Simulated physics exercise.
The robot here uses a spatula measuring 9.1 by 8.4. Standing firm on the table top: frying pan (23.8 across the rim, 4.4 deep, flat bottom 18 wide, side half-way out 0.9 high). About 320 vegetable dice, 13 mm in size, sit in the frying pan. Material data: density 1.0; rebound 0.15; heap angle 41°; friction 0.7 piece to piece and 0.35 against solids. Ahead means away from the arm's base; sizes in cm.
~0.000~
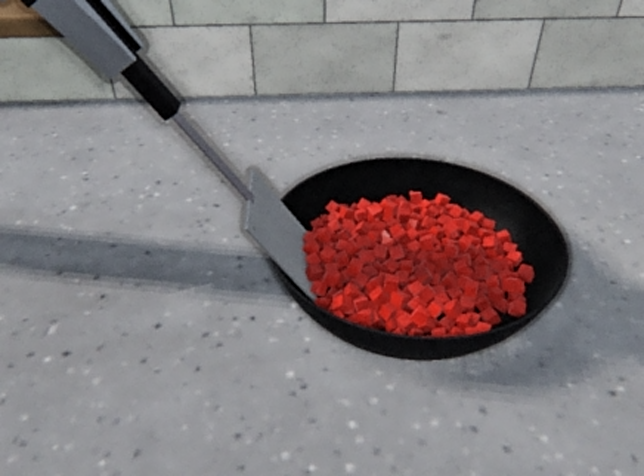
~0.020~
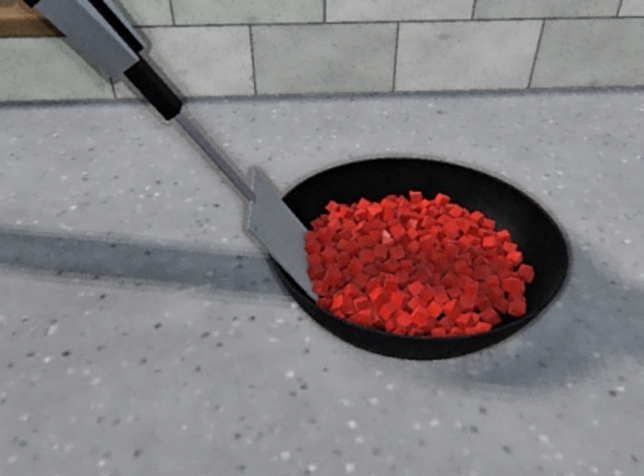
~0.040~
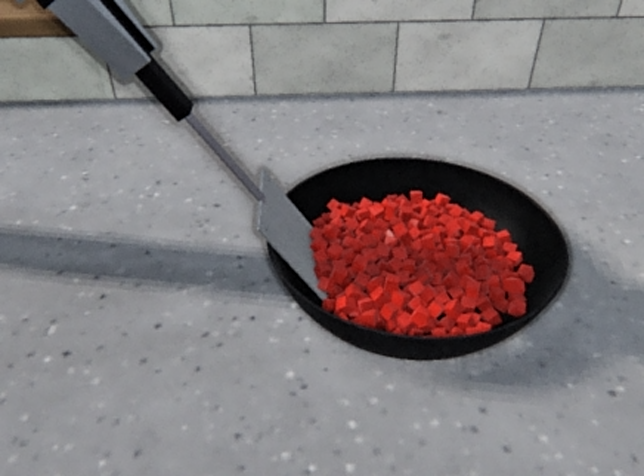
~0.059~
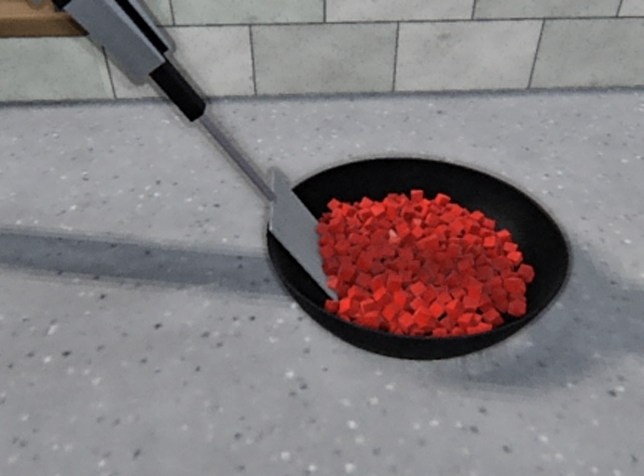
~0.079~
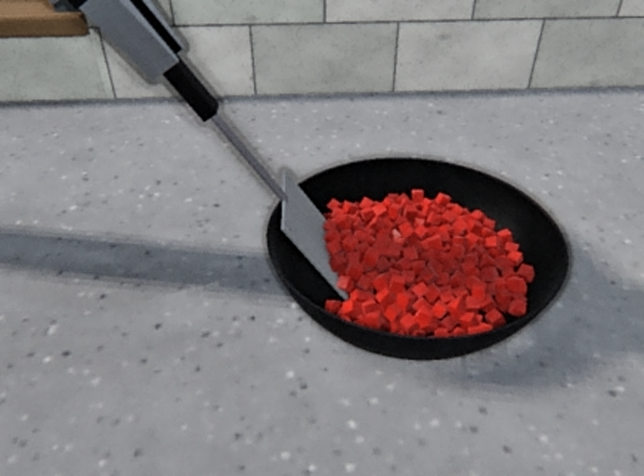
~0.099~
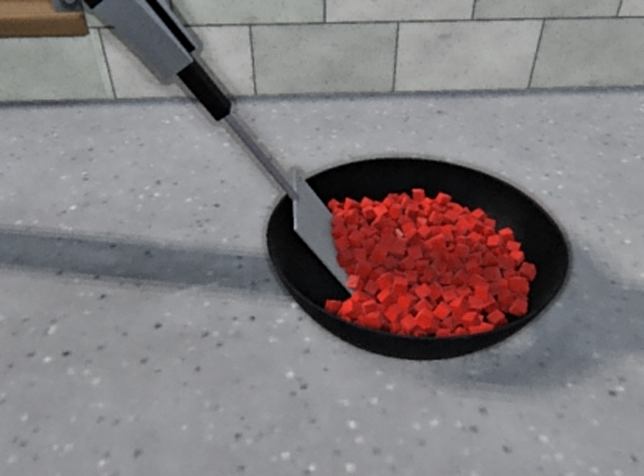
In this clip, a robot arm holds a tilted spatula at the left side of a black frying pan full of small red cubes, then slides it slowly a short way right, nudging the cubes at the near edge.
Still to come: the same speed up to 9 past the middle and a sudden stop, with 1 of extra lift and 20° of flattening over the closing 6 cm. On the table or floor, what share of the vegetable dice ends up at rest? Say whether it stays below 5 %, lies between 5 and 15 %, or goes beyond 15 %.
It lies between 5 and 15 %.
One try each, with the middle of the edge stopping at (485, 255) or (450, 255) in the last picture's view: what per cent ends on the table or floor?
Respectively some 0 and 0 percent end on the table or floor.
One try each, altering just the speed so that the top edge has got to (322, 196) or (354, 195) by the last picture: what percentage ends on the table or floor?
Try one roughly 15 per cent; try two roughly 30 per cent.
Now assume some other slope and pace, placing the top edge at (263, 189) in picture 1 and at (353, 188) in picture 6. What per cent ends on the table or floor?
Off the vessel, on the table or floor: Some 35 percent.
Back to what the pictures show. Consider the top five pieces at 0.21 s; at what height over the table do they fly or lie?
Estimated height above table: Approx. 6 cm.
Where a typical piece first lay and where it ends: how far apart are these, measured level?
Roughly 6 cm.
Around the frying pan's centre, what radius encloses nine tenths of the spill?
The distance is roughly 20 cm.
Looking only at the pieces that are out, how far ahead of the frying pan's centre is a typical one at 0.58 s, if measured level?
14 cm.
After 0.21 s, sloping 57°, highest piece 6 above the table; 319 in the frying pan.
After 0.33 s, sloping 49°, highest piece 7 above the table; 319 in the frying pan.
After 0.58 s, sloping 37°, highest piece 8 above the table; 288 in the frying pan, 29 on the table or floor, 2 on the blade or in flight.
After 1.63 s, sloping 37°, highest piece 8 above the table; 286 in the frying pan, 33 on the table or floor.
In the end, 286 in the frying pan, 33 on the table or floor. That is 10 % on the table or floor.
